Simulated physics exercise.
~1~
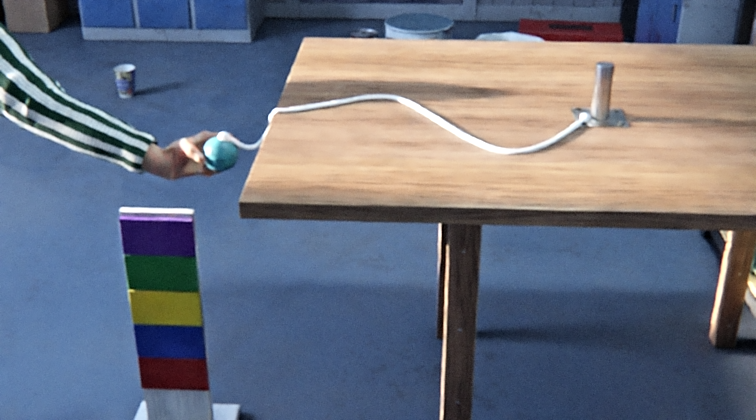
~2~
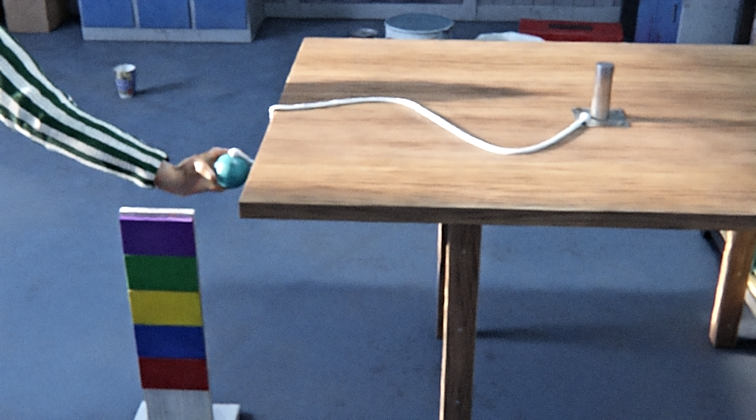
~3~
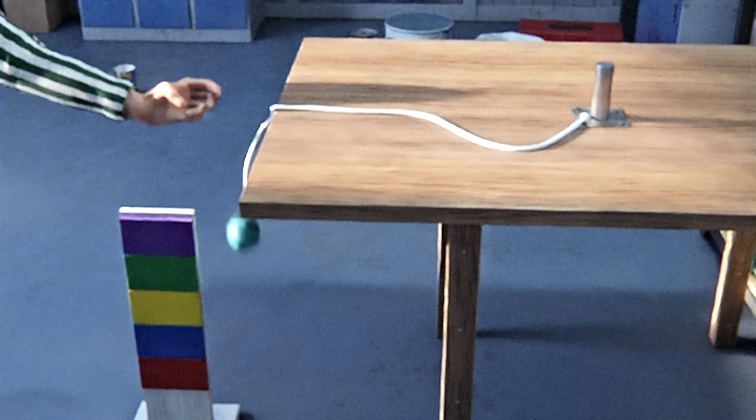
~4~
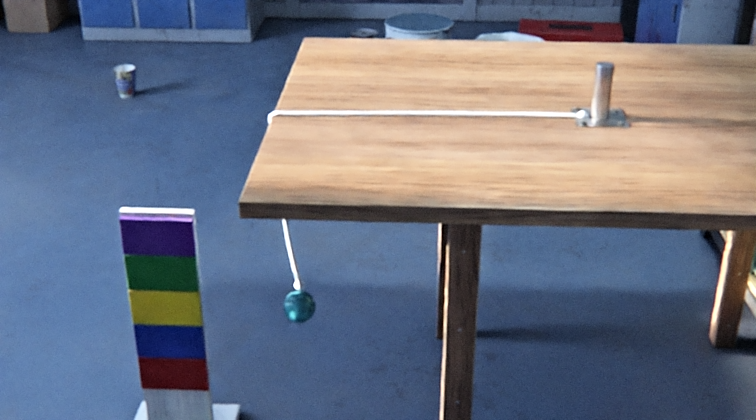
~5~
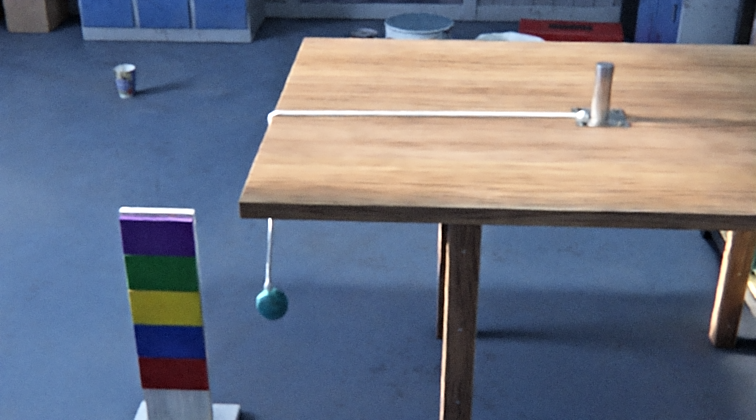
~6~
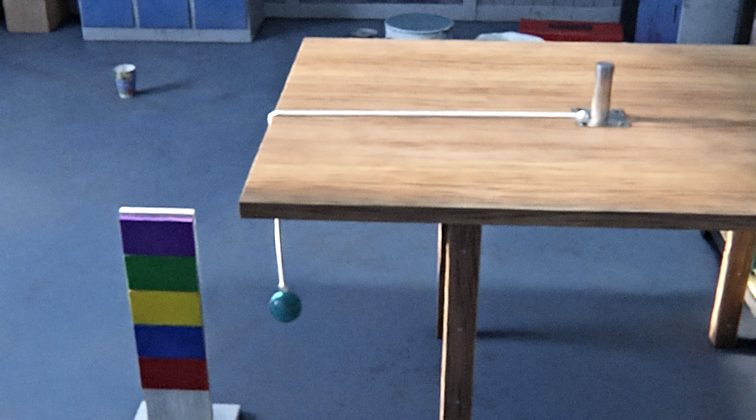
At the start, a hand in a striped green and white sleeve holds a turquoise ball just off the left edge of a wooden workbench, with a white cord curving loosely across the top to a metal post. The hand shifts slightly right and down, then lets go and draws back. The ball drops beside a board of five coloured bands, and the cord pulls straight across the bench. Now hanging below the edge, the ball swings right, then back left. It finally shifts slightly right, hanging with its middle level with the yellow band.
